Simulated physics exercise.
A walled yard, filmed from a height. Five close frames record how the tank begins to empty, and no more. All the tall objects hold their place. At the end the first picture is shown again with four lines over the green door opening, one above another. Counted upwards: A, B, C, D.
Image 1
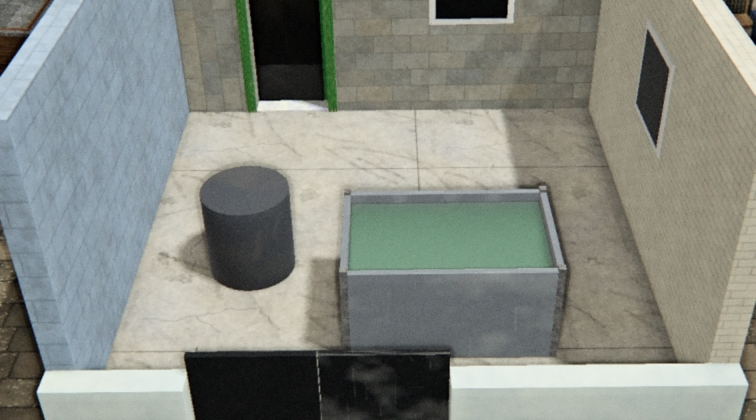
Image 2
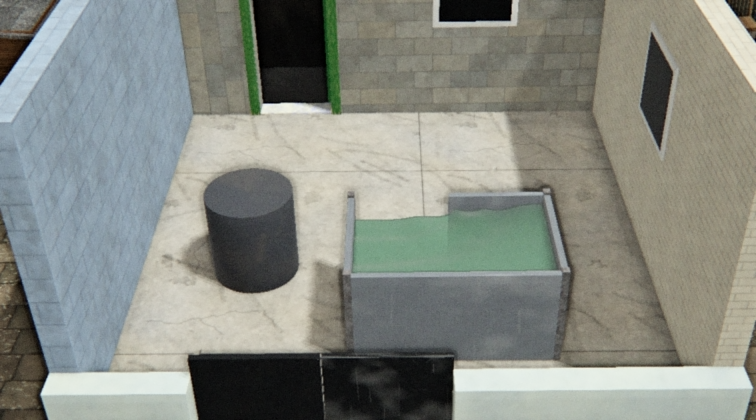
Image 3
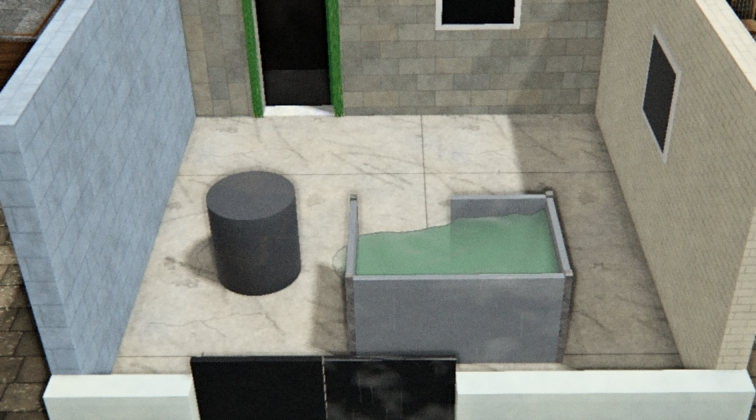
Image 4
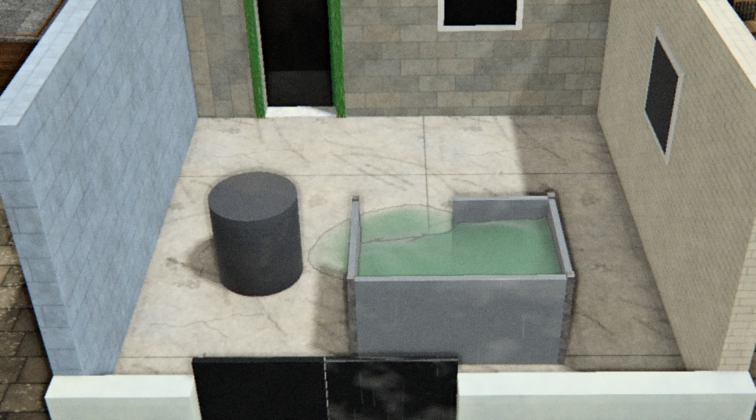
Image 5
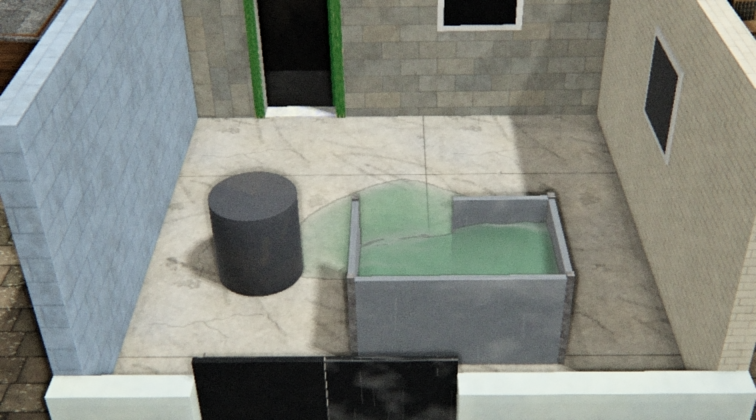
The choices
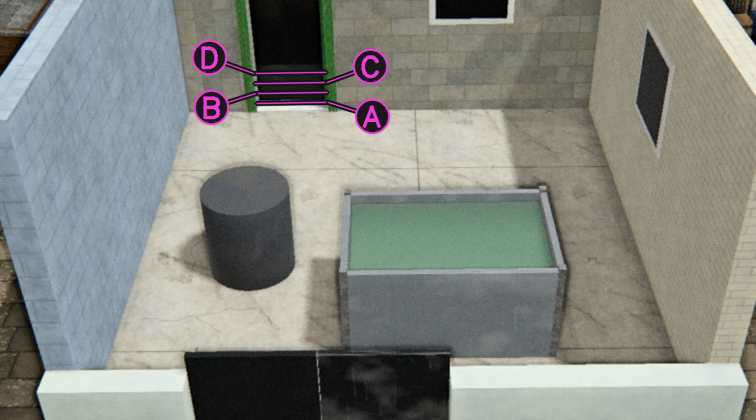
In a walled yard seen from above, a grey tank of still green water sits beside a dark cylinder, with a green-framed doorway behind. Part of the tank's back wall disappears, the water inside slopes down toward the gap, and a thin greenish sheet spreads across the pale floor behind and left, reaching the cylinder.
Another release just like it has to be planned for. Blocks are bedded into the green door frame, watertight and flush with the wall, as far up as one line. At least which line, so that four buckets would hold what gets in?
Take B.
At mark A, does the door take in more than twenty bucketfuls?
No.
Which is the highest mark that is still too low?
A.
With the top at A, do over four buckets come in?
Yes.
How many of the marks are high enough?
Three.
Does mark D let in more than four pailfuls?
No, not at all.
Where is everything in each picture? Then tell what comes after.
In the first frame, water in the tank at rest, its middle at (448, 237); foot of the green doorway at (293, 111); shut gate at (318, 363).
In the second frame, water covers 1 % of the ground, its front hidden from here.
In the third frame, water covers 4 % of the ground, its front hidden from here.
In the fourth frame, 8 % of the ground under water, visible out to (330, 236).
In the fifth frame, 13 % of the ground under water, visible out to (388, 185).
In magenta, A at (292, 102); B at (291, 93); C at (290, 83); D at (289, 72); from the bottom up A, B, C, D.
If A is chosen, about 9 bucketfuls get in.
If B is chosen, a splash gets over, under a bucket.
If C is chosen, nothing gets over.
If D is chosen, nothing gets over.
